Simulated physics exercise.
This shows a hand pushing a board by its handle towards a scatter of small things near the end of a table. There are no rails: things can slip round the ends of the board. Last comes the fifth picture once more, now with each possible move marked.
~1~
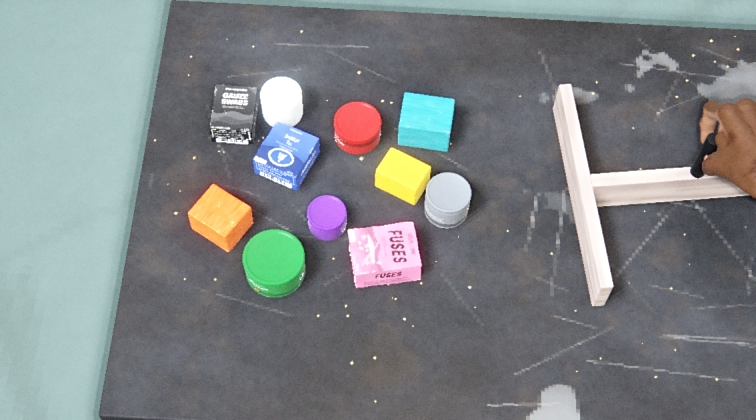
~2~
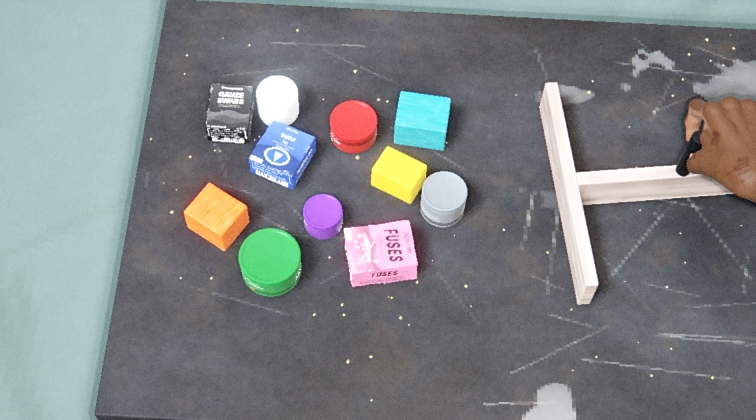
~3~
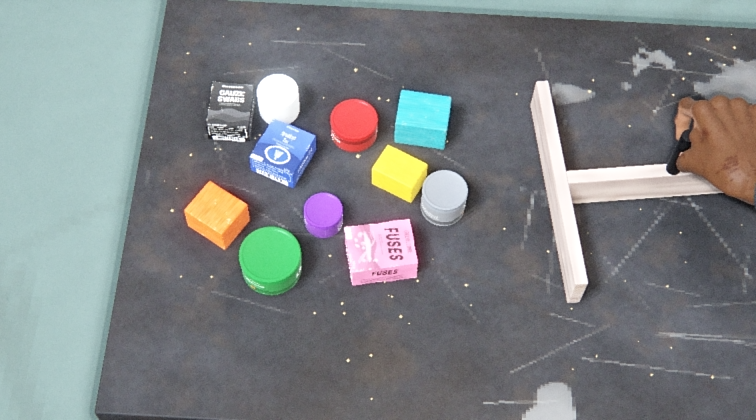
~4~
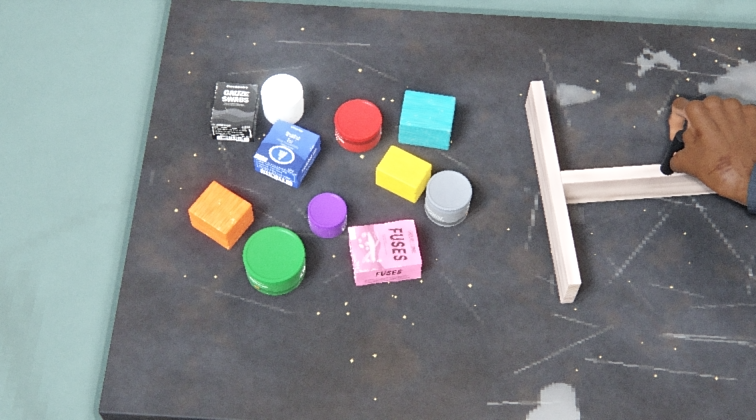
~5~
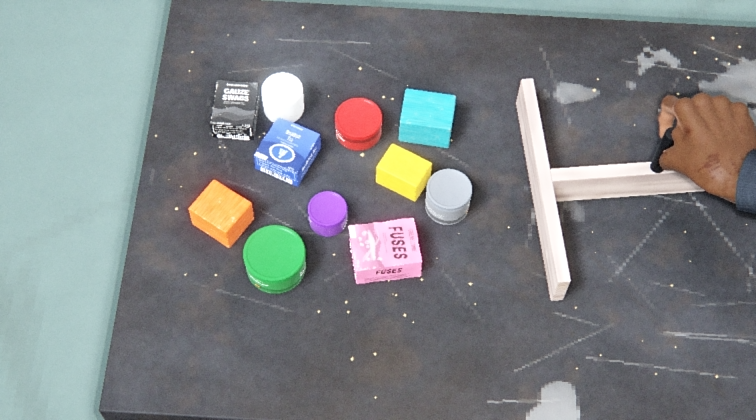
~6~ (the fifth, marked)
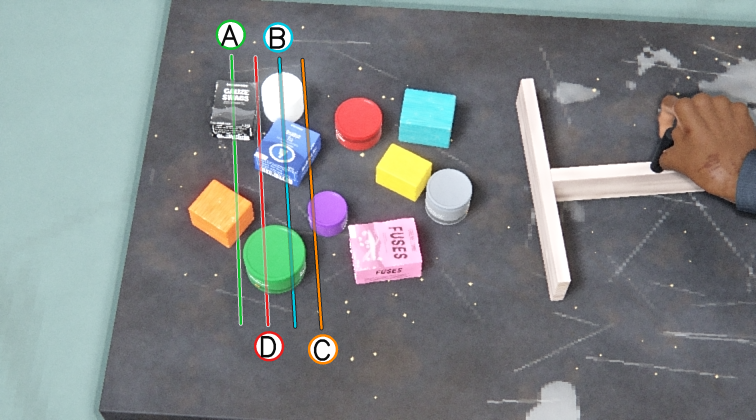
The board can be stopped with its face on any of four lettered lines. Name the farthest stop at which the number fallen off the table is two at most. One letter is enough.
At A, and not beyond.
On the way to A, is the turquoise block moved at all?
Yes.
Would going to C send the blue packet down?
By then, no.
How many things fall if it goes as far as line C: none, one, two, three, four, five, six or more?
By then, none.
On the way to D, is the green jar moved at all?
Yes.
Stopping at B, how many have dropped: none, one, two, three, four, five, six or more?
The count is none.
On the marked copy, A at (236, 181); B at (287, 184); C at (311, 185); D at (261, 183).
Taking A. A third of the way, board (435, 169); turquoise block (393, 121); red jar (345, 125).
Two thirds of the way, board (324, 163); black box (208, 104); orange block (212, 214).
When it is over, board (238, 158); orange block (130, 220); black box (159, 85); none fallen.
As for the rest, B is within the limit but short; C is within the limit but short; D is within the limit but short.
